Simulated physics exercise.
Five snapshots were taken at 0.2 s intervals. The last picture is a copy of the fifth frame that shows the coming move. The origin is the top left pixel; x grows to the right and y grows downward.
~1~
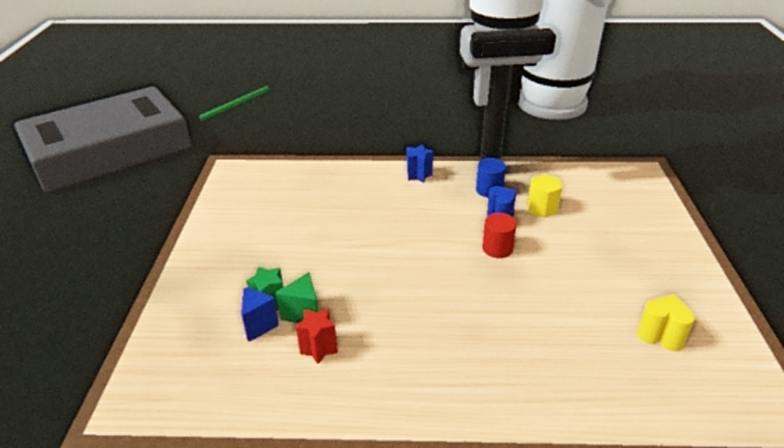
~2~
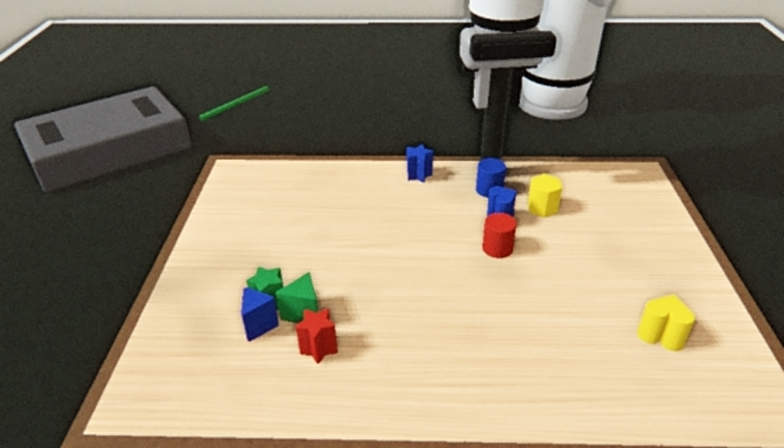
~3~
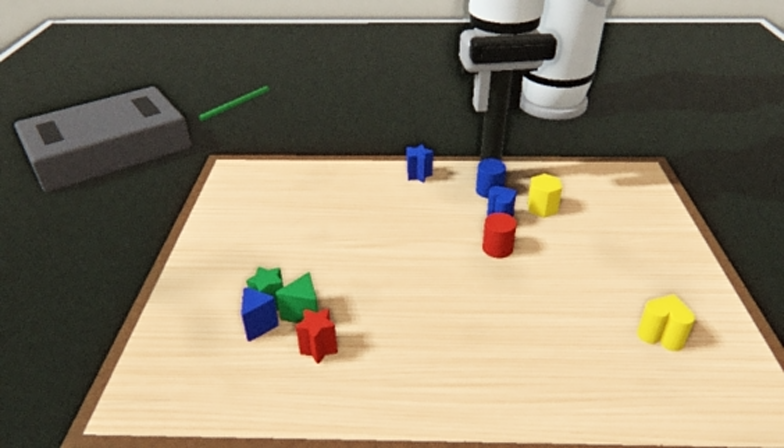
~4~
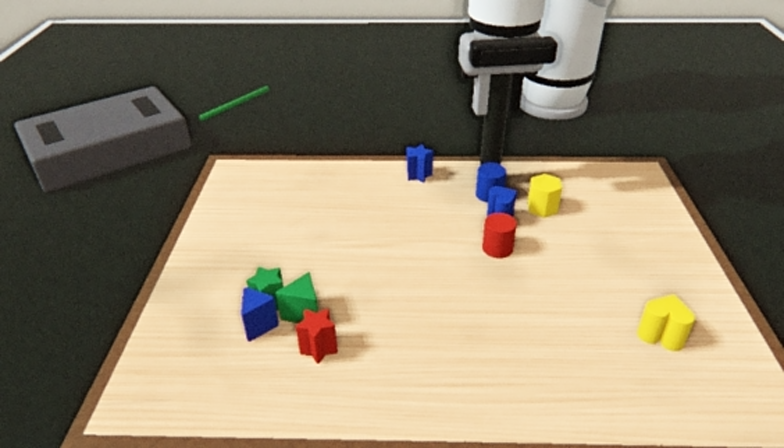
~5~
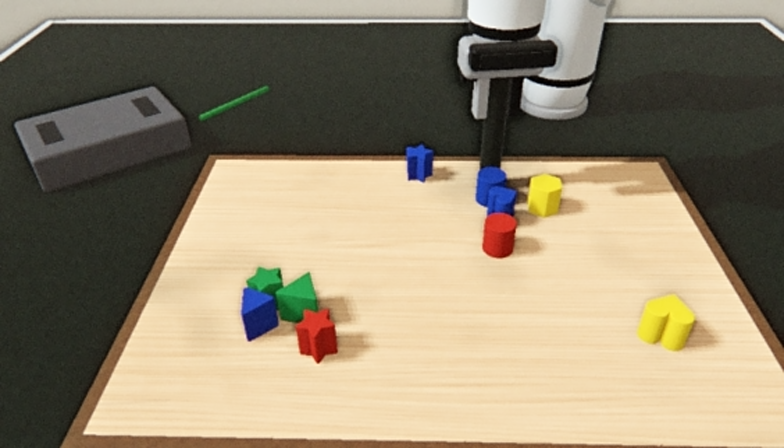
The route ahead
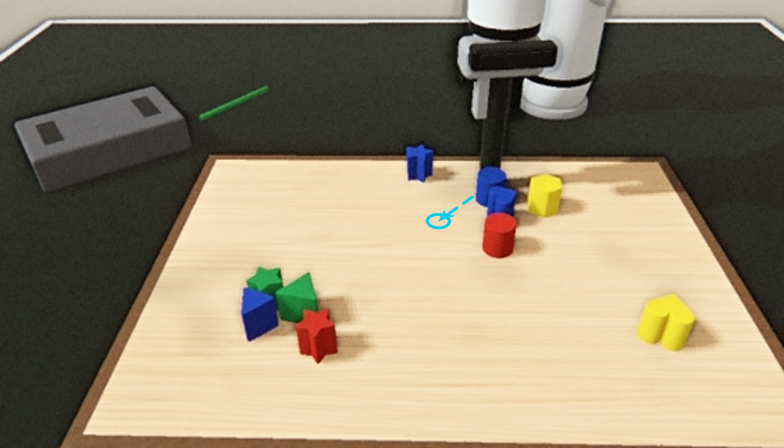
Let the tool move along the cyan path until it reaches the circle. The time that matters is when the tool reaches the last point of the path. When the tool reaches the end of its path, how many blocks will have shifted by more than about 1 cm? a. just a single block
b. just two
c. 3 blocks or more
That would be b.
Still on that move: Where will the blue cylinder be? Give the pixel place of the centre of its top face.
Around (480, 192).
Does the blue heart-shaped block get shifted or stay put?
It leaves its spot.
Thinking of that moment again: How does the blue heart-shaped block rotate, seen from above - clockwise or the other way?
It goes anticlockwise.
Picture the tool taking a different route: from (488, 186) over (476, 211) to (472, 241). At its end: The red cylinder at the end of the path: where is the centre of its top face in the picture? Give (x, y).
The point I'd pick in the picture is (519, 240).
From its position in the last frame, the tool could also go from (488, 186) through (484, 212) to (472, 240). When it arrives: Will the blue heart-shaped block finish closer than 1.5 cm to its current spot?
No, I don't think so.
The drawn path runs from (488, 186) directly to (438, 221).
On the path given first. Halfway along, tool at (465, 195); blue cylinder at (482, 190); blue heart-shaped block at (509, 200), turned 30° anticlockwise.
At the end, tool at (439, 213); blue cylinder at (480, 192); blue heart-shaped block at (510, 201), turned 30° anticlockwise; yellow hexagonal block not moved.
